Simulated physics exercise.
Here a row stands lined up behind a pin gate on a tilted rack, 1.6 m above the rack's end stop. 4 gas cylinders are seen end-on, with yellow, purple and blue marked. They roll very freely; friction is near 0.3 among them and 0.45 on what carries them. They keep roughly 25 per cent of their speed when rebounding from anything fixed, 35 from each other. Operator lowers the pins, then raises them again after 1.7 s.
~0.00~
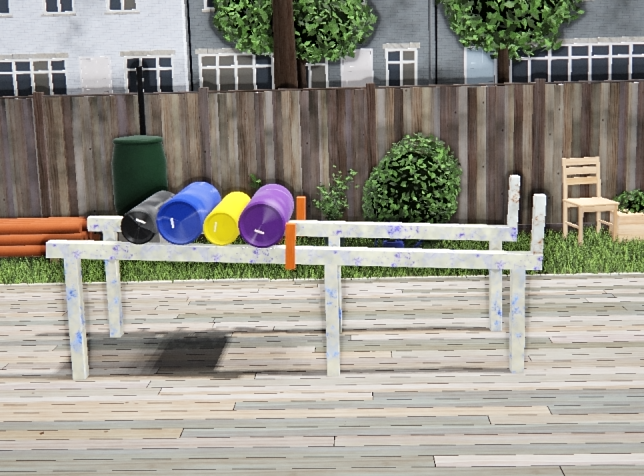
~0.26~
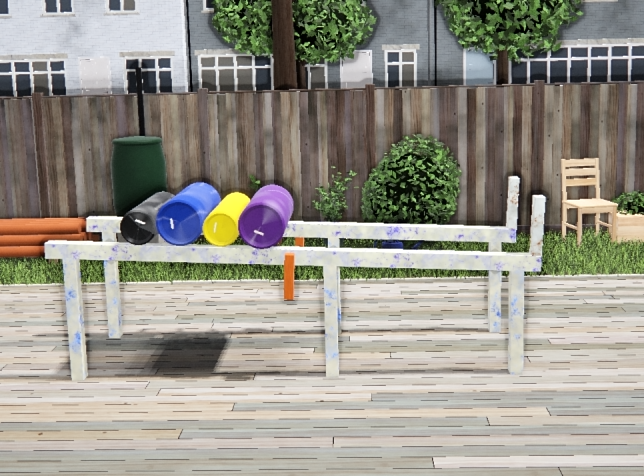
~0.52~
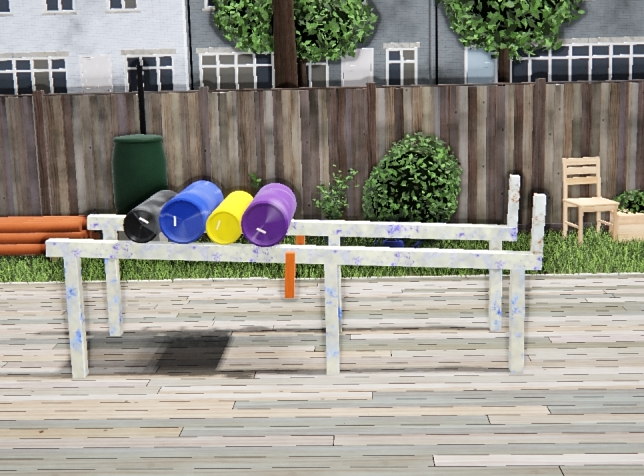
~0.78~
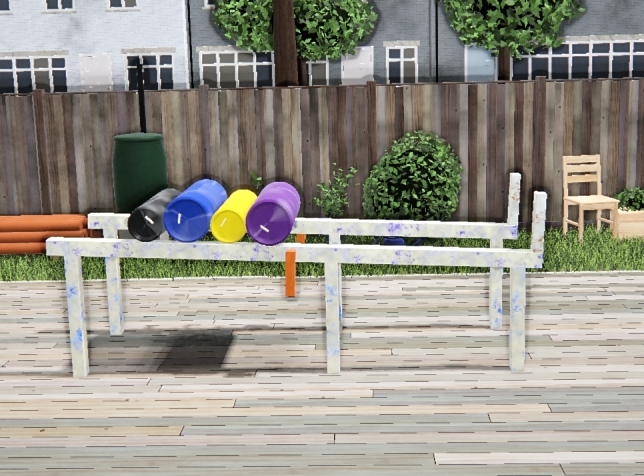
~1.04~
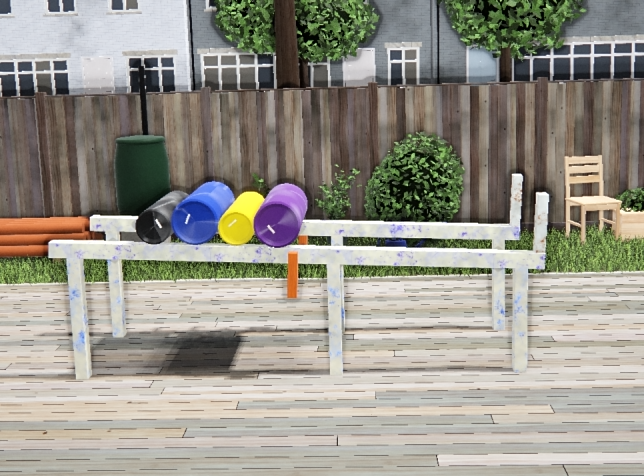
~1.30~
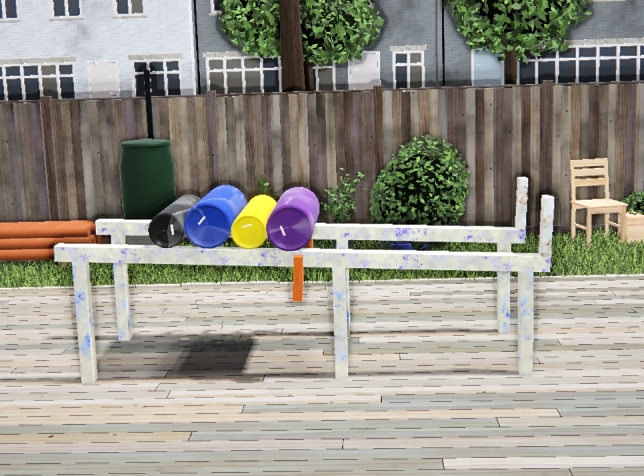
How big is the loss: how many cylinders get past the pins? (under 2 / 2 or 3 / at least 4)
Under 2, leaving 3 of 4.
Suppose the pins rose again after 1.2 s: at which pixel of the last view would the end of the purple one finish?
I'd put it somewhere near (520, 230).
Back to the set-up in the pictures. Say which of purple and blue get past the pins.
Purple: Away. Blue: Held.
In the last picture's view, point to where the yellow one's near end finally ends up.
(275, 233), roughly.
By 1.6 s, yellow is on the rails, 25 cm above the pins, rolling right; purple is on the rails, 5 cm below the pins, rolling right; blue is on the rails, 50 cm above the pins, rolling right; 1 through so far.
By 1.8 s, yellow is on the rails, 20 cm above the pins, rolling right; purple is on the rails, 5 cm below the pins, rolling right; blue is on the rails, 45 cm above the pins, rolling right; 1 through so far.
Finally (4.0 s), yellow is on the rails, 15 cm above the pins; purple is on the rails, 140 cm below the pins; blue is on the rails, 40 cm above the pins; 1 through so far.
